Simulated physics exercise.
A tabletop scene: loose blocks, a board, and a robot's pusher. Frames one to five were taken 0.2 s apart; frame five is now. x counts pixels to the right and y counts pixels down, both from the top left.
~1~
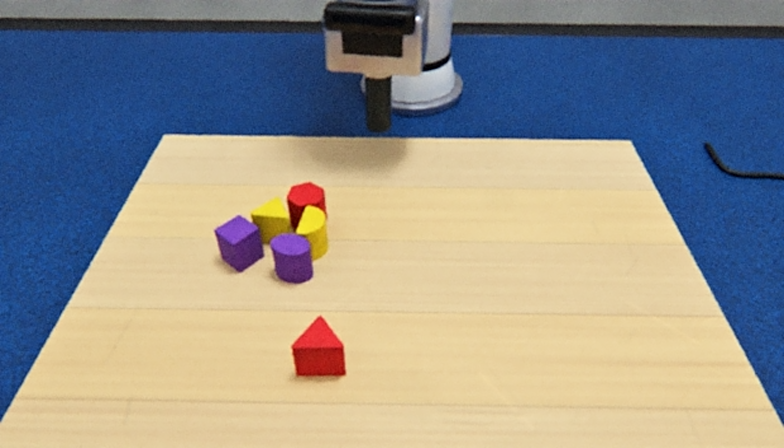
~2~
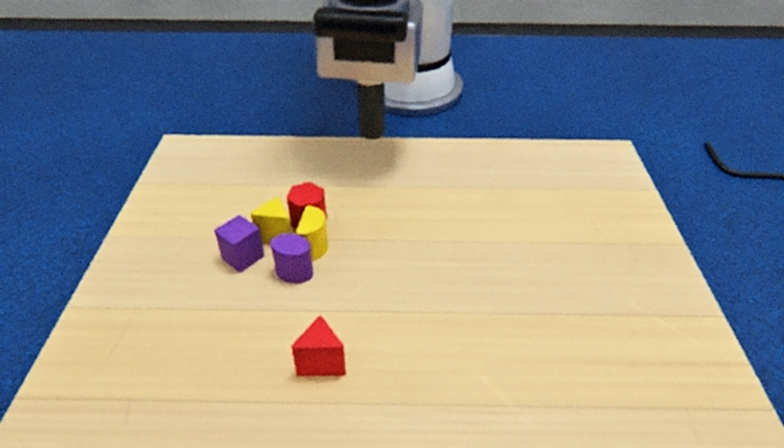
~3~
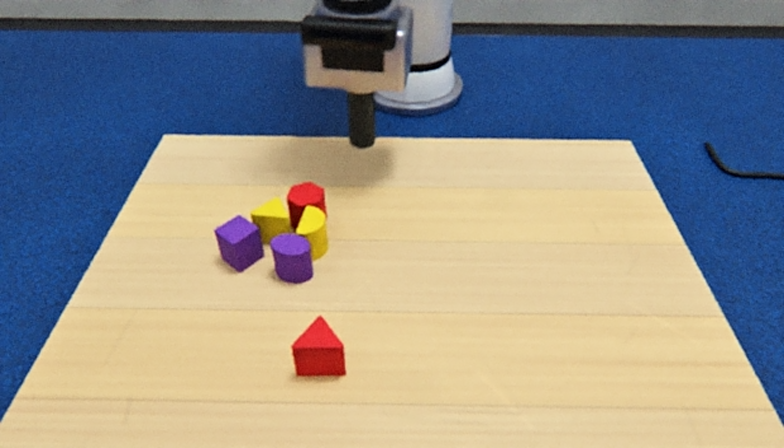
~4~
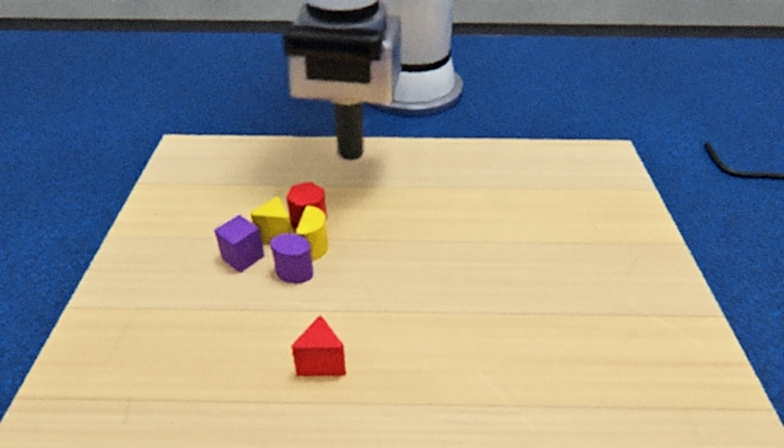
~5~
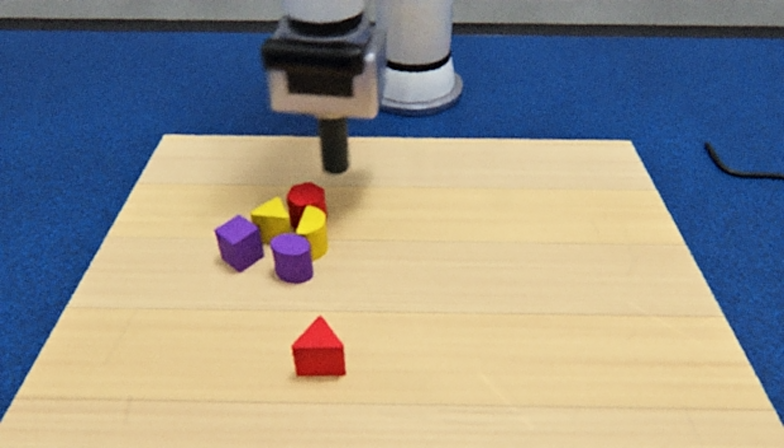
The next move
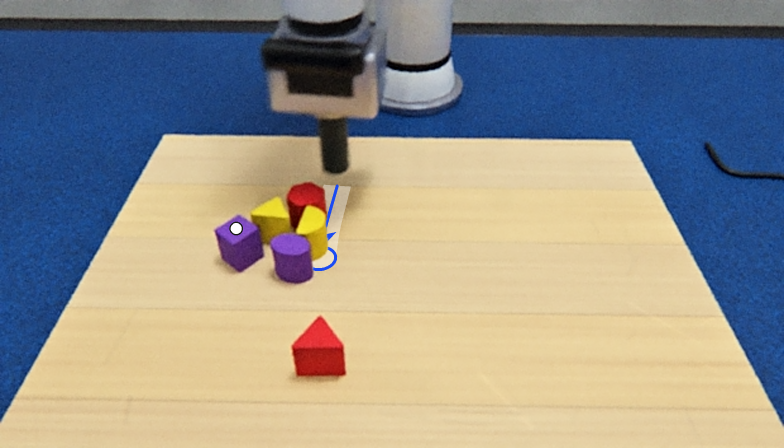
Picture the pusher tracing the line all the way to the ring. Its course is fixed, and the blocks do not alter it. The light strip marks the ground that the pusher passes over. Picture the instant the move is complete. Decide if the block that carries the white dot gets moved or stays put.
Answer: Unmoved.
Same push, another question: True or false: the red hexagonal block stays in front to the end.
Verdict: False.
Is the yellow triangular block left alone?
No.
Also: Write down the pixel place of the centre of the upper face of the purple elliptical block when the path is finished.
It is going to be at (278, 262).
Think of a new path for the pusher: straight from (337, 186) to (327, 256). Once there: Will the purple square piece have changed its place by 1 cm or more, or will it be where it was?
That block stands still.
Path on the board, in a line from (337, 186) to (320, 258); the dot is on the purple square piece.
The first path, step by step. One third of the way, pusher at (329, 191); nothing pushed yet.
Two thirds of the way, pusher at (323, 214); yellow triangular block at (258, 212), turned 15° clockwise; purple elliptical block at (290, 248), turned 20° clockwise; red hexagonal block at (288, 208), turned 45° clockwise; yellow half-round block at (303, 230), turned 60° anticlockwise.
At the end, pusher at (318, 240); purple square piece in place; yellow triangular block at (255, 212), turned 20° clockwise; purple elliptical block at (278, 262), turned 30° clockwise; red hexagonal block at (286, 211), turned 55° clockwise; yellow half-round block at (296, 247), turned 55° anticlockwise.
